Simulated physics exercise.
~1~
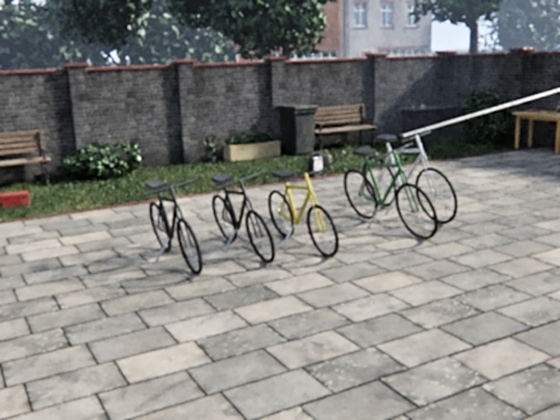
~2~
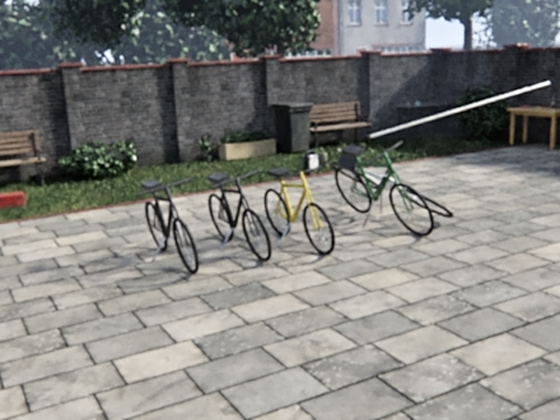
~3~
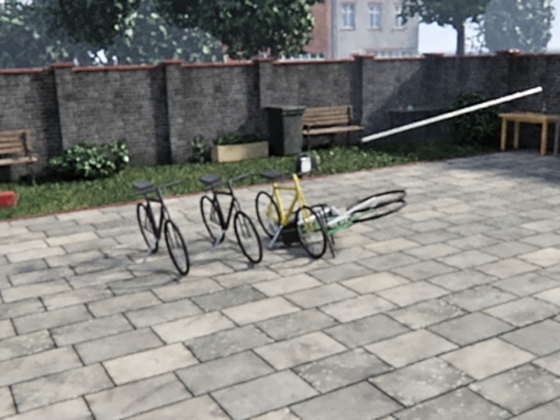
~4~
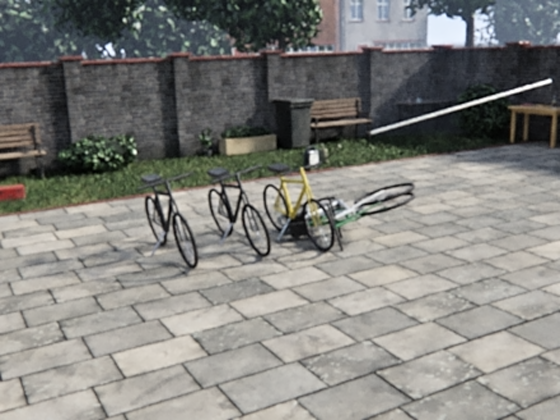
Two bicycles at the right end of a row topple leftward, leaving three bicycles standing.
